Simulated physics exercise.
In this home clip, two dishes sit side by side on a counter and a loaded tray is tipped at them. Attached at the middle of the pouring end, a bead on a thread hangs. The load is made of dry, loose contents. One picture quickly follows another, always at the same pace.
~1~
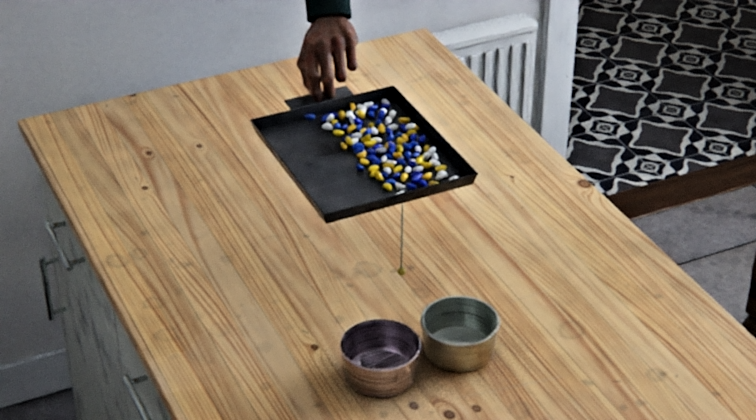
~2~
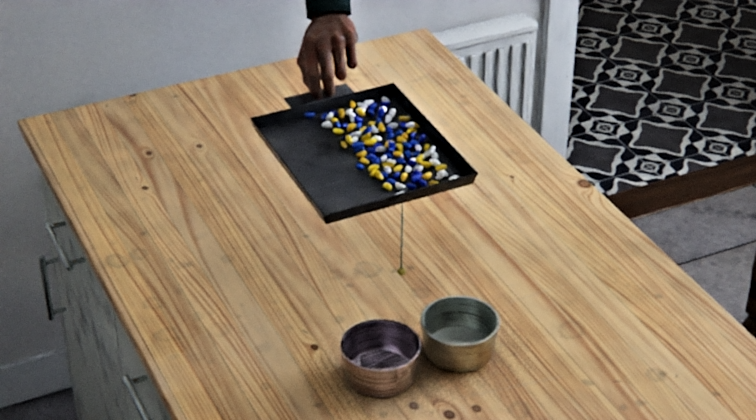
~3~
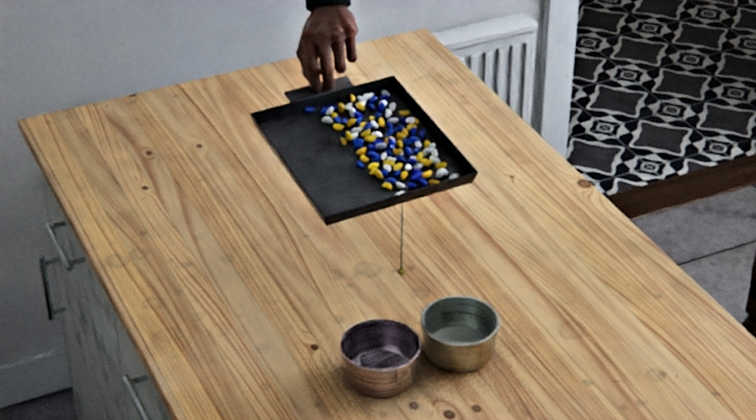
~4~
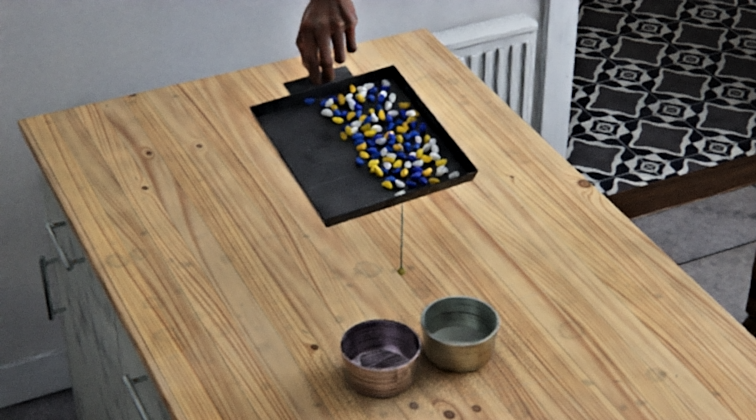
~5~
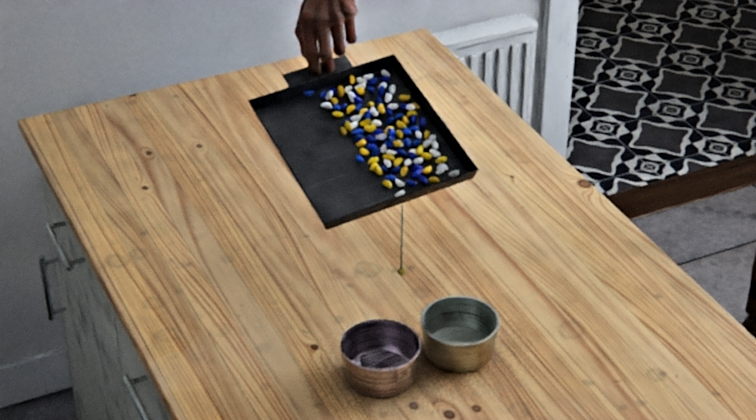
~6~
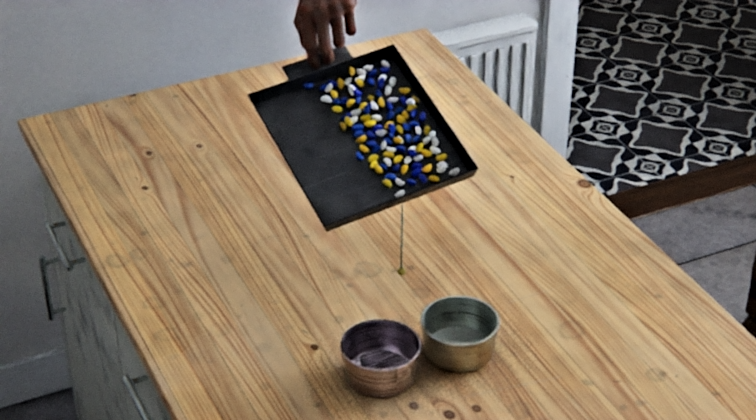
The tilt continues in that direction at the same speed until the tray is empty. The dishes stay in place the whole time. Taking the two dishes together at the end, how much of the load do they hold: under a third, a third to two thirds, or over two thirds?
Over two thirds lost.
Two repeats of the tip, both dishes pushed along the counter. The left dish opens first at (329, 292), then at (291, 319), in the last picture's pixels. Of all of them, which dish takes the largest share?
Well, the first time it's the one placed on the left, and the second time it's the one placed on the right.
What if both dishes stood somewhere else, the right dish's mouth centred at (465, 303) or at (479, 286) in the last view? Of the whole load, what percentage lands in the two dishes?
First try: Roughly 20 per cent; second try: Roughly 20 per cent.
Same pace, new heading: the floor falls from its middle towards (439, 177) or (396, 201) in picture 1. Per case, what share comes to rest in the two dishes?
Case one near 0 %; case two near 20 %.
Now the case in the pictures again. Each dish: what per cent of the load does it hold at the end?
Left dish about 10 per cent, right dish about 10 per cent.
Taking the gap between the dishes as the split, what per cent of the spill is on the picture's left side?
Share on the left: Near 100 %.
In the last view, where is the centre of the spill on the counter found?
Approximately (352, 335).
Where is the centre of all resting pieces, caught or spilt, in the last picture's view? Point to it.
I'd mark it at roughly (364, 338).
Just after the last frame, tray tipped steeply; almost all on the tray; just a few in the air.
A moment on, tray tipped right over; the larger part on the tray; just a few in the left dish; about a tenth outside both; just a few in the air.
Further on, tray tipped past a quarter turn; about a tenth in the left dish; about a tenth in the right dish; the larger part outside both.
When it is over, tray tipped past a quarter turn; about a tenth in the left dish; about a tenth in the right dish; the larger part outside both.
